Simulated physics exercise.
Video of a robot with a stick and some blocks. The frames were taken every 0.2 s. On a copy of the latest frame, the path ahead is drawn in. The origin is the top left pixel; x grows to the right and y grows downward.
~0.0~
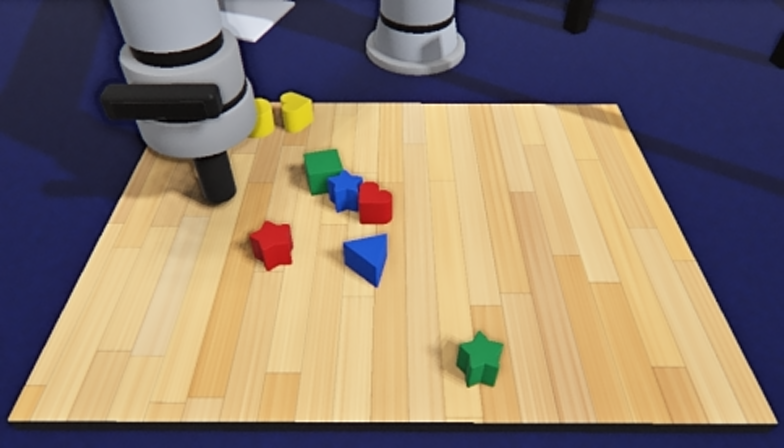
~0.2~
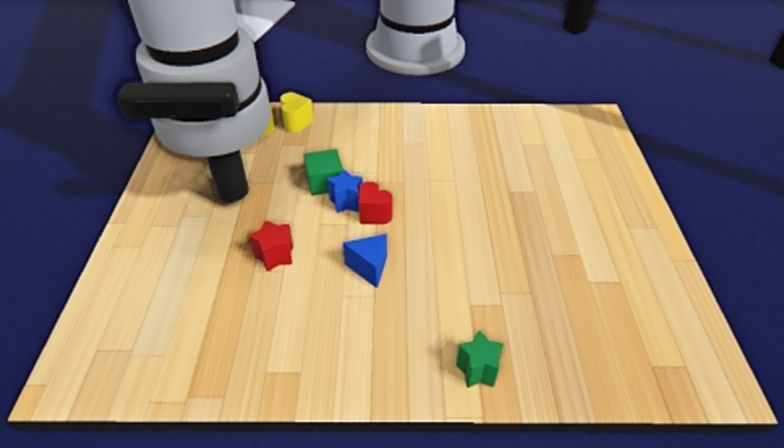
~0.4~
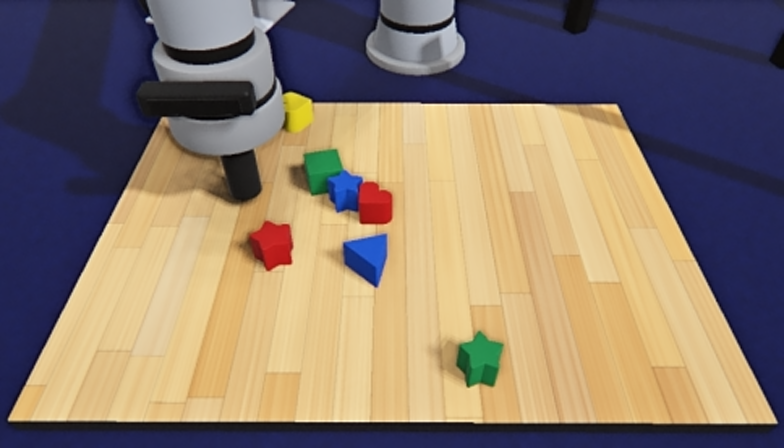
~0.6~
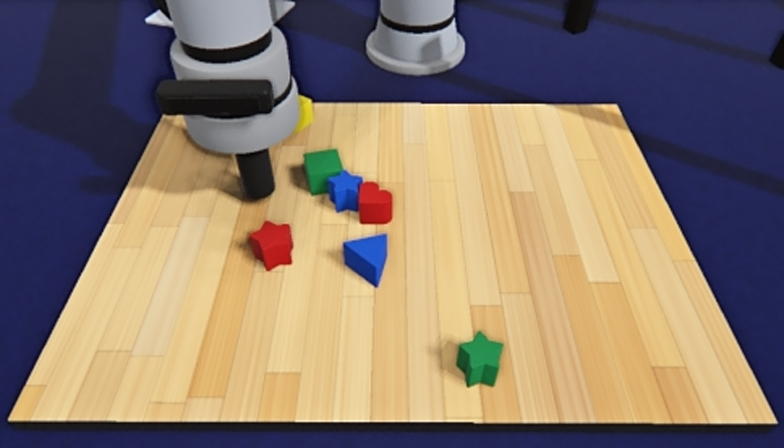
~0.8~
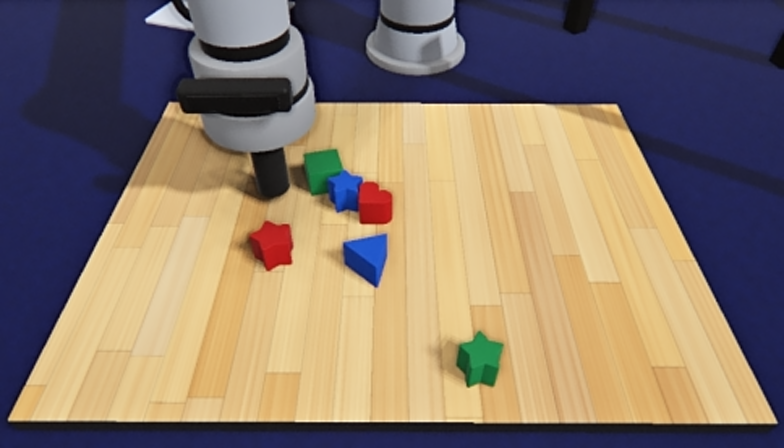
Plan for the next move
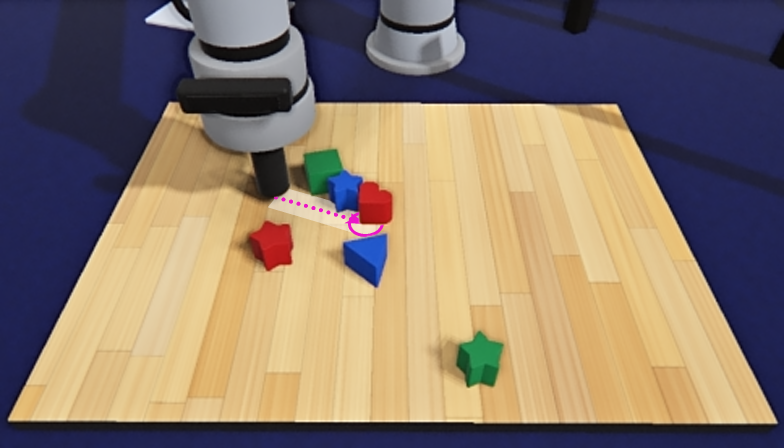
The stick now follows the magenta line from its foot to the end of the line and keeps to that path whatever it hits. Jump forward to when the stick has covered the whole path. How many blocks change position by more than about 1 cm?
Counting only shifts above 1 cm, I get two blocks.
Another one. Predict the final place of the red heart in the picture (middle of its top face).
It comes to (396, 191).
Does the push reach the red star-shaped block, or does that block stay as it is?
If the stick follows that path, the red star-shaped block stays in its place.
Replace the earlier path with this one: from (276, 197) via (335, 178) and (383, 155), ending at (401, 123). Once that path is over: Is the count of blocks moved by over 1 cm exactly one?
It seems so.
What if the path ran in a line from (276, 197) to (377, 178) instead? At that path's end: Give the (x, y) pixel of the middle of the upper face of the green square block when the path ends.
It should be at (375, 137) by then.
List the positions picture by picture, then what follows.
In the first picture, stick's lower end at (221, 193); red star-shaped block at (271, 234); green square block at (323, 161); blue star-shaped block at (345, 181); red heart at (373, 193).
In the second picture, stick at (233, 192); blocks still.
In the third picture, stick at (246, 190); blocks still.
In the fourth picture, stick at (260, 189); blocks still.
In the fifth picture, stick at (274, 187); red star-shaped block at (271, 234); green square block at (323, 161); blue star-shaped block at (345, 181); red heart at (373, 193).
Drawn move, in a line from (276, 197) to (366, 224).
On the path given first. One third of the way, stick at (304, 196); nothing pushed yet.
Two thirds of the way, stick at (335, 205); blue star-shaped block at (356, 179), turned 20° anticlockwise; red heart at (382, 192), turned 25° clockwise.
At the end, stick at (366, 214); red star-shaped block still; green square block still; blue star-shaped block at (361, 179), turned 55° anticlockwise; red heart at (396, 191).
